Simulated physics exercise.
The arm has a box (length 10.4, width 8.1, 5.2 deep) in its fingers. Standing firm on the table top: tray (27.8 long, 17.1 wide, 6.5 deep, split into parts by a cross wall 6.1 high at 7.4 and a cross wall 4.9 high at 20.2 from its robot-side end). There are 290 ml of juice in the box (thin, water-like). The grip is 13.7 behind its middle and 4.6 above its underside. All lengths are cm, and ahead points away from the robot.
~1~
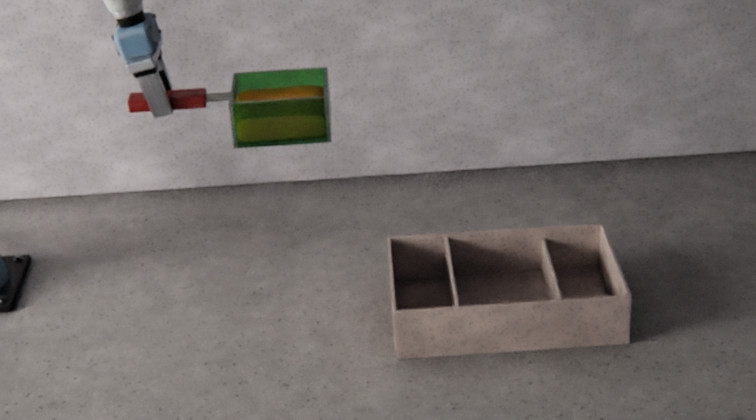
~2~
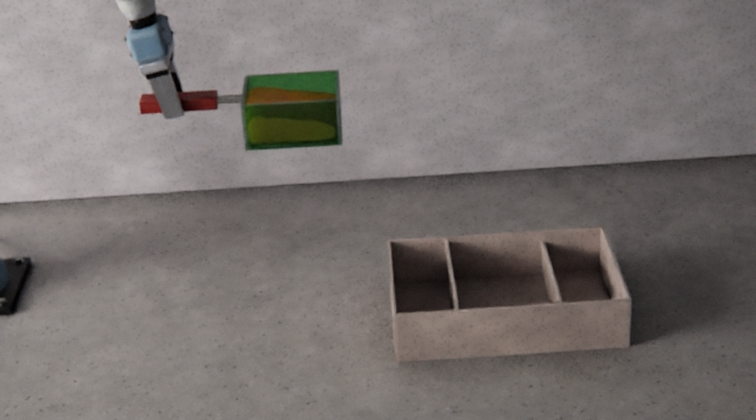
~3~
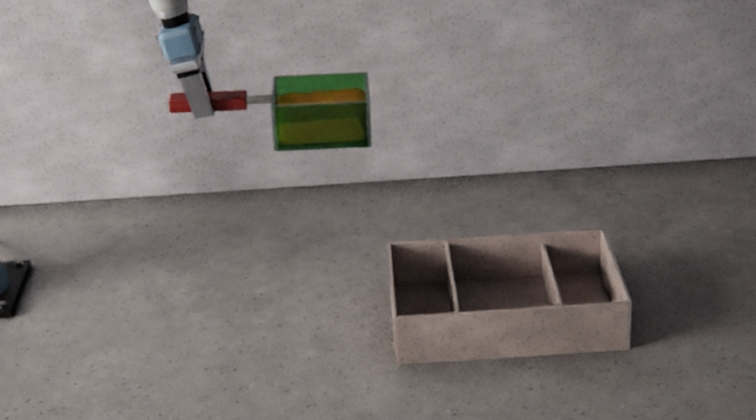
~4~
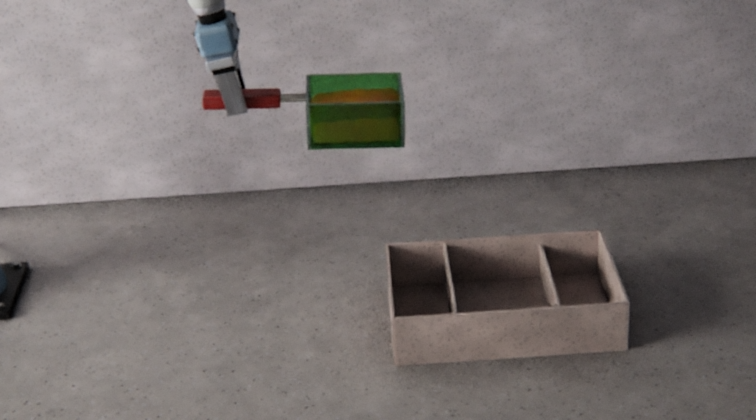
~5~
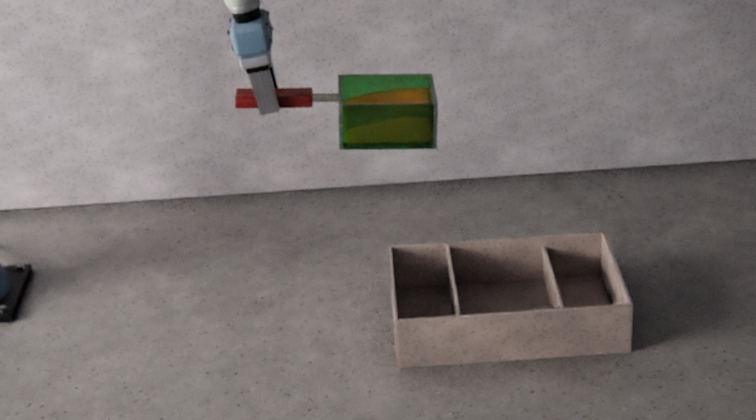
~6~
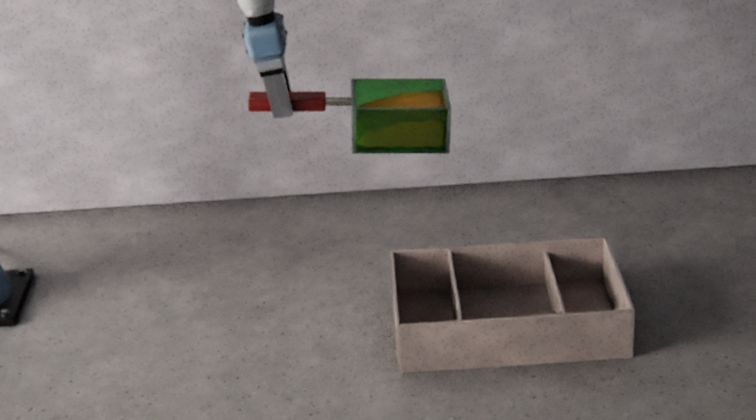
Against a pale grey wall, a robot arm carrying a green-sided clear box of sloshing yellowish liquid rightward above a divided tray.
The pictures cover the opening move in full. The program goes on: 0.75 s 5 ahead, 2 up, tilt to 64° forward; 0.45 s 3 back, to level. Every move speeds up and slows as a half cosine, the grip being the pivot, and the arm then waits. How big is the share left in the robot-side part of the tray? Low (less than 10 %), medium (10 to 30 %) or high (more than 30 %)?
A medium share, 10 to 30 %, ends in the robot-side part of the tray.
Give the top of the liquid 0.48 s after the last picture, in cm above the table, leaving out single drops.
Up to some 23 cm.
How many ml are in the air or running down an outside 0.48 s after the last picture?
Some 50 ml.
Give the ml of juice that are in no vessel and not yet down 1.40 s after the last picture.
About 0 ml.
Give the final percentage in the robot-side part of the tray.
Near 16 %.
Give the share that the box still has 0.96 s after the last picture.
Some 40 per cent.
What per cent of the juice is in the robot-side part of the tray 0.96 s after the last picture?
Near 16 %.
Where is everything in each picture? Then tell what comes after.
Box floor at (283, 126), level; upper third of the juice around (281, 103), from x 235 to 325, top at y 85; 295 ml in the box, in the first frame.
Box floor at (294, 128), level; upper third of the juice around (279, 105), from x 250 to 335, top at y 90, in the second frame.
Box floor at (323, 130), tilted 1° forward; upper third of the juice around (323, 106), from x 280 to 365, top at y 90, in the third frame.
Box floor at (355, 129), tilted 3° forward; upper third of the juice around (356, 105), from x 310 to 400, top at y 90, in the fourth frame.
Box floor at (386, 130), tilted 4° forward; upper third of the juice around (393, 106), from x 345 to 435, top at y 90, in the fifth frame.
Box floor at (399, 134), tilted 4° forward; upper third of the juice around (410, 110), from x 355 to 445, top at y 90; 295 ml in the box, in the sixth frame.
Then, 0.48 s later, tilted 47° forward, liquid up to 24 above the table; 235 ml in the box, 5 ml in the middle part, 55 ml in the air or running down outside.
Then, 0.96 s later, tilted 35° forward, liquid up to 32 above the table; 125 ml in the middle part, 110 ml in the box, 45 ml in the robot-side part, 5 ml on the table or floor, 5 ml in the air or running down outside.
Then, 1.40 s later, level, liquid up to 34 above the table; 125 ml in the middle part, 110 ml in the box, 45 ml in the robot-side part, 10 ml on the table or floor.
Then, 2.20 s later, level, liquid up to 33 above the table; 125 ml in the middle part, 110 ml in the box, 45 ml in the robot-side part, 10 ml on the table or floor.
At rest, 125 ml in the middle part, 110 ml in the box, 45 ml in the robot-side part, 10 ml on the table or floor. That is 15 % in the robot-side part of the tray.
